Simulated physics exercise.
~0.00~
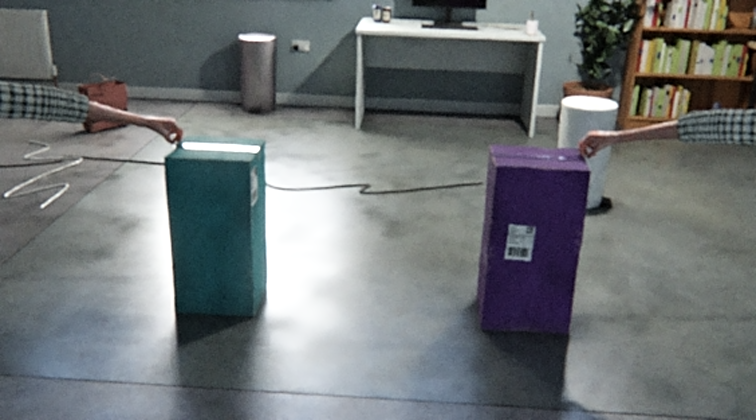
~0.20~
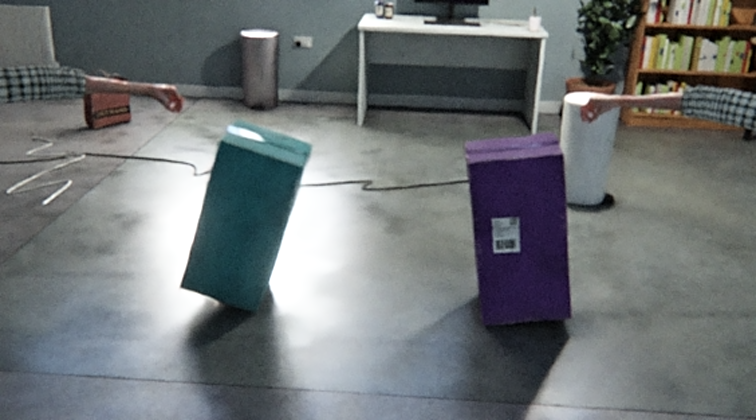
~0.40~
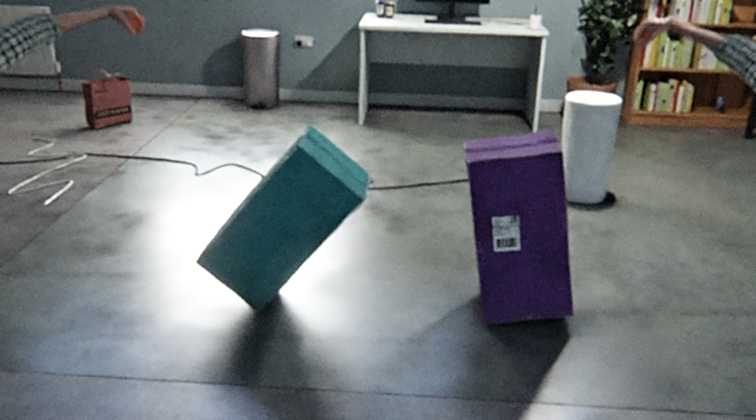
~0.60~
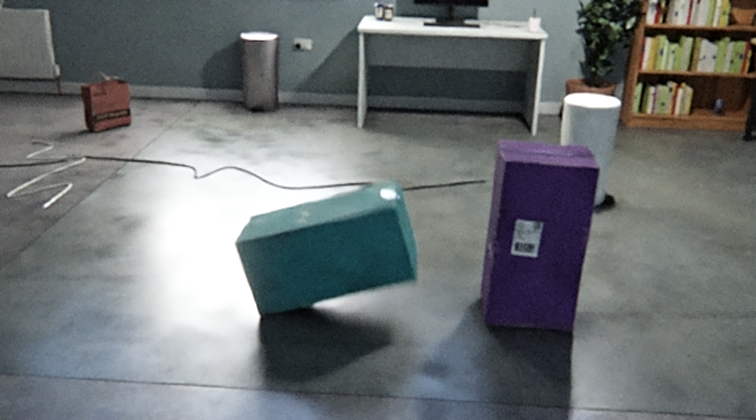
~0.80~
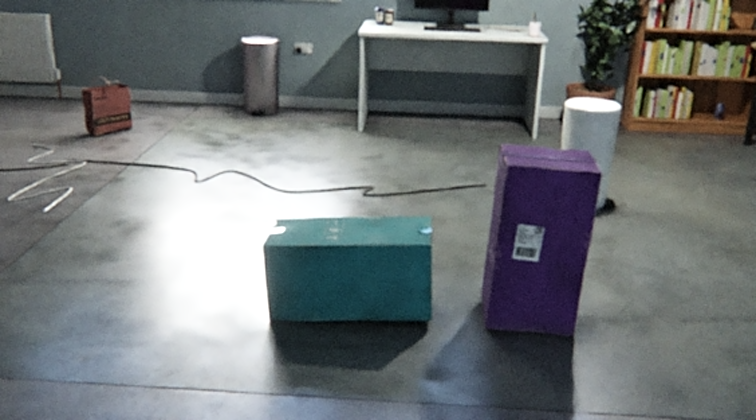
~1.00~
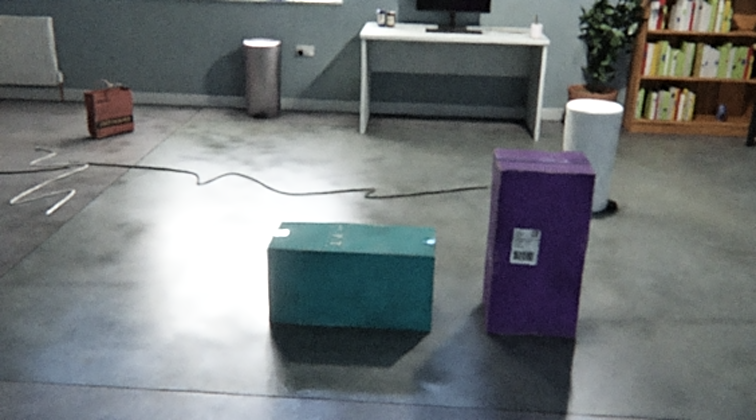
Turquoise box toppling right onto its side after two hands let go, while a purple box tilts left and rocks back upright.
